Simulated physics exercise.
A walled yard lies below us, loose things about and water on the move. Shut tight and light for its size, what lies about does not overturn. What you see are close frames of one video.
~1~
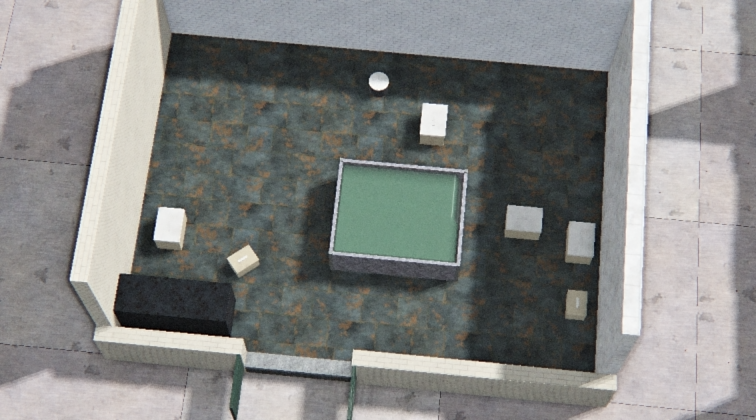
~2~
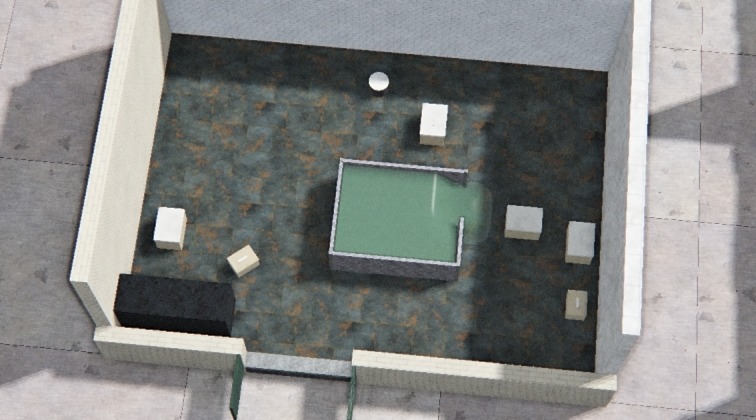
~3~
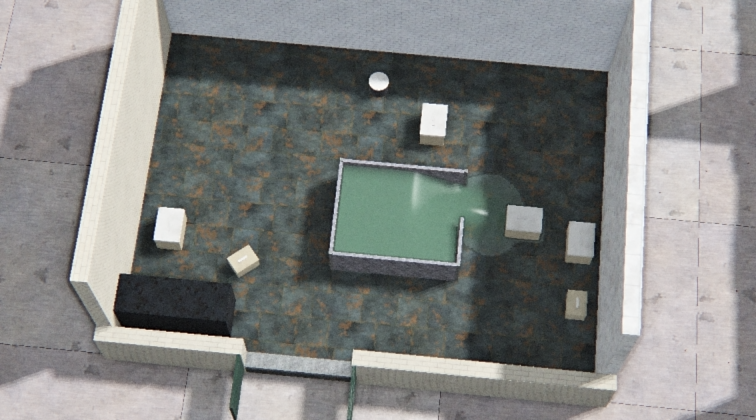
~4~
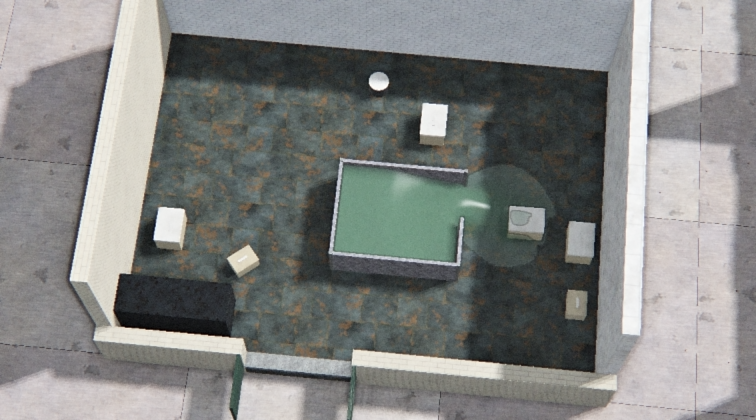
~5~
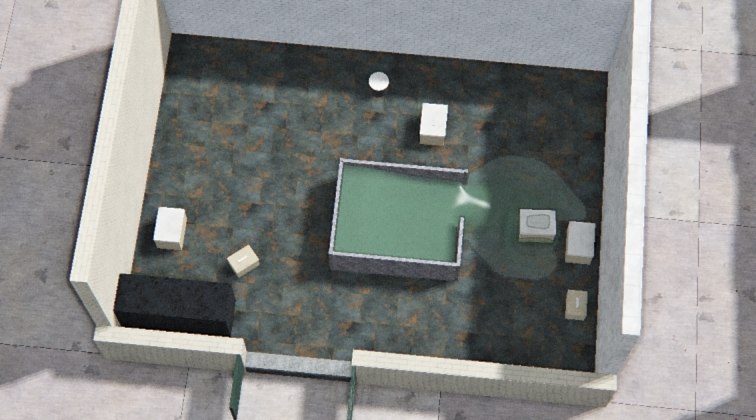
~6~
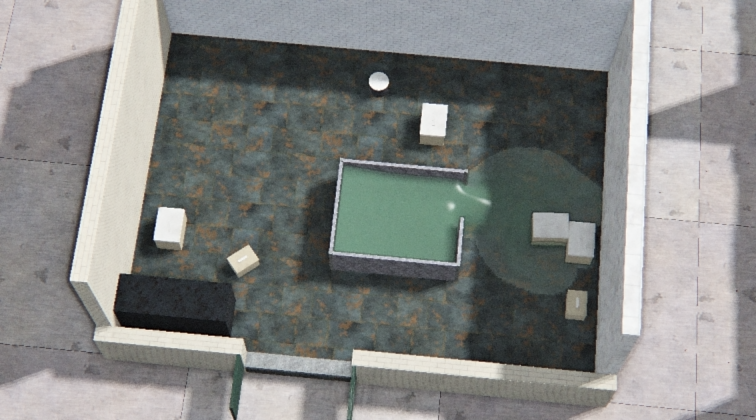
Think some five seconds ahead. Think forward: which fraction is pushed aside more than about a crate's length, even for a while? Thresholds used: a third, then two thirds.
My call: A third to two thirds.
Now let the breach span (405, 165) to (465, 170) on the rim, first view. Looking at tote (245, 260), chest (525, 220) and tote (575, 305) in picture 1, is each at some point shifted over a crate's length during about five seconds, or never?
Fell short, fell short, fell short.
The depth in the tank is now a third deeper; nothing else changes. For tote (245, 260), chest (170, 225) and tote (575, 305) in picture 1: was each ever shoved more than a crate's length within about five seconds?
As asked: Fell short, fell short, went the distance.
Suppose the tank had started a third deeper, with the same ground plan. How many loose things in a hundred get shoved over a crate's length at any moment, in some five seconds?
Around 60 in a hundred.
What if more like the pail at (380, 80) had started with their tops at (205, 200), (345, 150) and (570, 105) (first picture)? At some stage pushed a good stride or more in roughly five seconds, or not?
The first sits tight, the second sits tight, the third travels far.
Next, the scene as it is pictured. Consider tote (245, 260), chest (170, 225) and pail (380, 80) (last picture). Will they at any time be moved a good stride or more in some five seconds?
In sequence: Fell short, fell short, covered the distance.
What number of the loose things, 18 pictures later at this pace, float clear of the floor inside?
Count: 2.
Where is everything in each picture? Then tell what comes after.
The first picture shows a chest at (525, 218) rests on the ground; a chest at (582, 239) rests on the ground; 0 of 7 have shifted.
The second picture shows a chest at (525, 218), on the bottom; a chest at (582, 239), on the bottom; 0 of 7 have shifted.
The third picture shows a chest at (525, 218), on the bottom; a chest at (582, 239) rests on the ground; 0 of 7 have shifted.
The fourth picture shows a chest at (527, 219), on the bottom, close to its start; a chest at (582, 239) rests on the ground; 0 of 7 have shifted.
The fifth picture shows a chest at (538, 222) rests on the ground, close to its start; a chest at (582, 239), on the bottom; 1 of 7 have shifted.
The sixth picture shows a chest at (551, 225) rests on the ground, a stride from its start; a chest at (582, 239) rests on the ground; 1 of 7 have shifted.
A moment on, 1 of 7 are well off their spots; 0 afloat.
Next, 1 of 7 are well off their spots; 2 afloat.
Later, 3 of 7 are well off their spots; 2 afloat.
In the end, 4 of 7 are well off their spots, and 4 have been at some point; 0 afloat.
